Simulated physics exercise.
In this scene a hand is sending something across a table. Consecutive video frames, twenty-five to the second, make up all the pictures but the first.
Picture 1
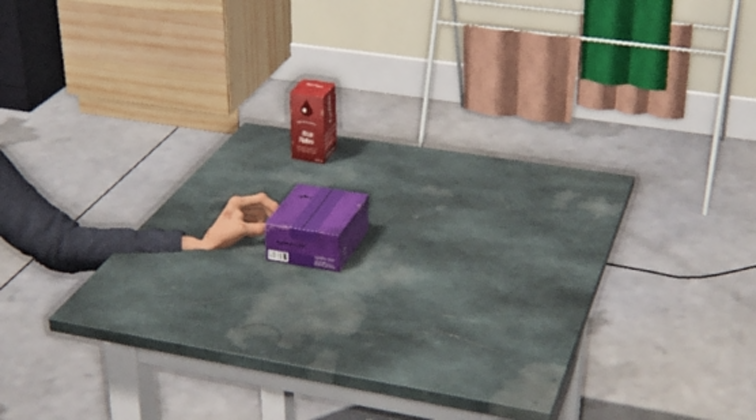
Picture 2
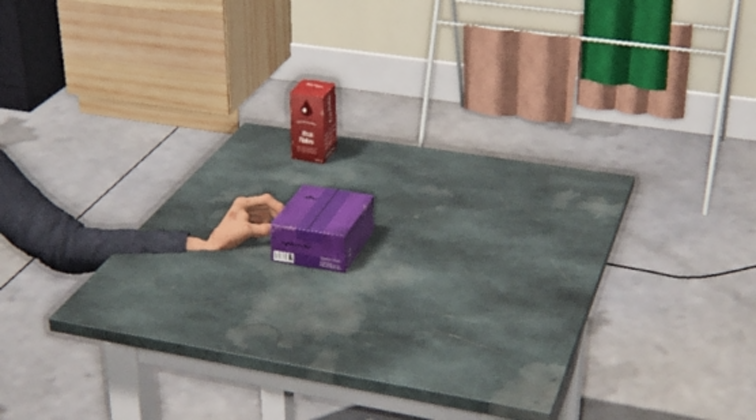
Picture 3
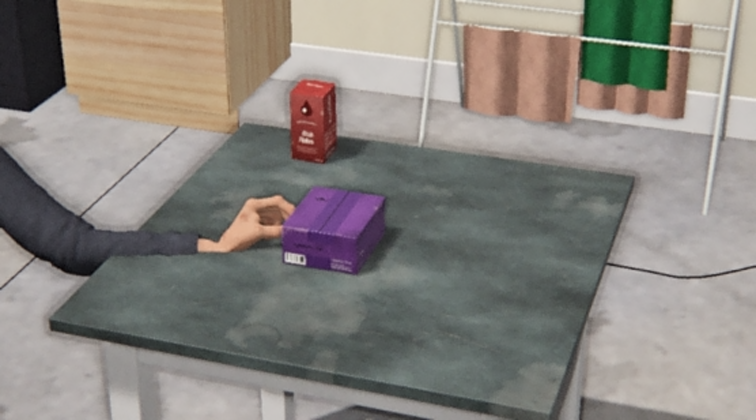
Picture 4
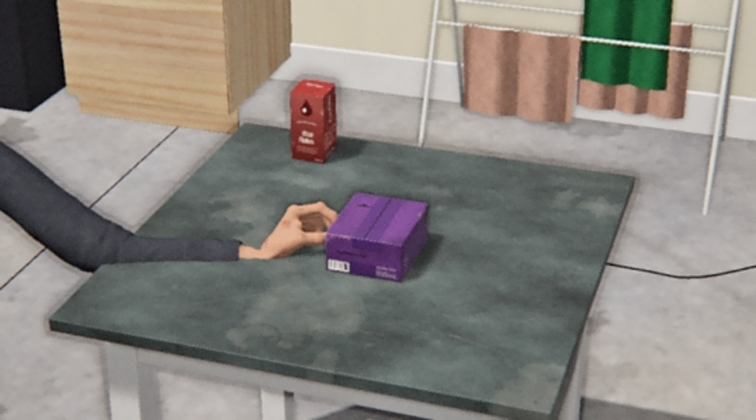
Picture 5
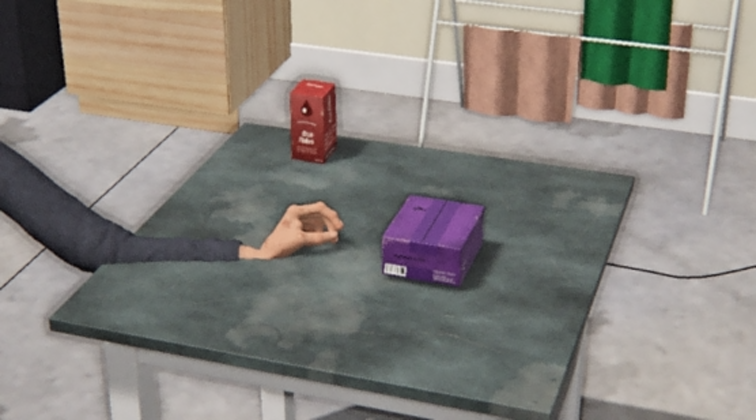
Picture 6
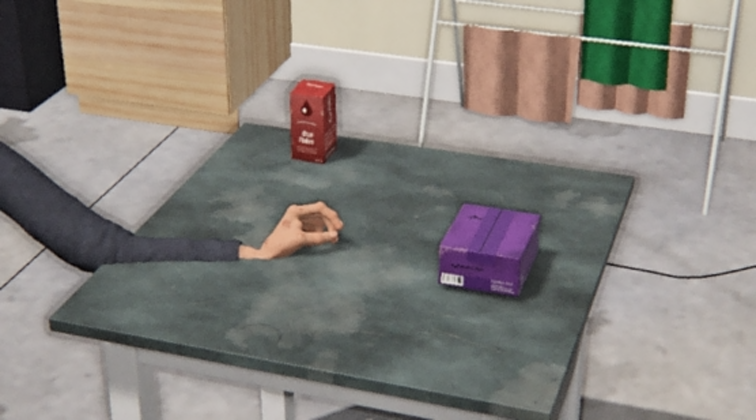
A purple box was pushed to the right across a dark green table by a hand, then slid on by itself after the hand stopped, while a red carton stood still behind it.
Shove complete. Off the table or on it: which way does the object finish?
Off the table.
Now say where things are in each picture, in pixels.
Under the hand; purple box (318, 227), in the first picture.
Under the hand; purple box (324, 228), in the second picture.
Under the hand; purple box (335, 230), in the third picture.
Purple box (378, 236), in the fourth picture.
Purple box (434, 240) shifted about its own width, in the fifth picture.
Purple box (490, 249) shifted about its own width, in the sixth picture.
Then, 0.30 s on from there, purple box now off the table.
Then, 0.50 s on from there, things are still on the move.
In the end, off the table, purple box.
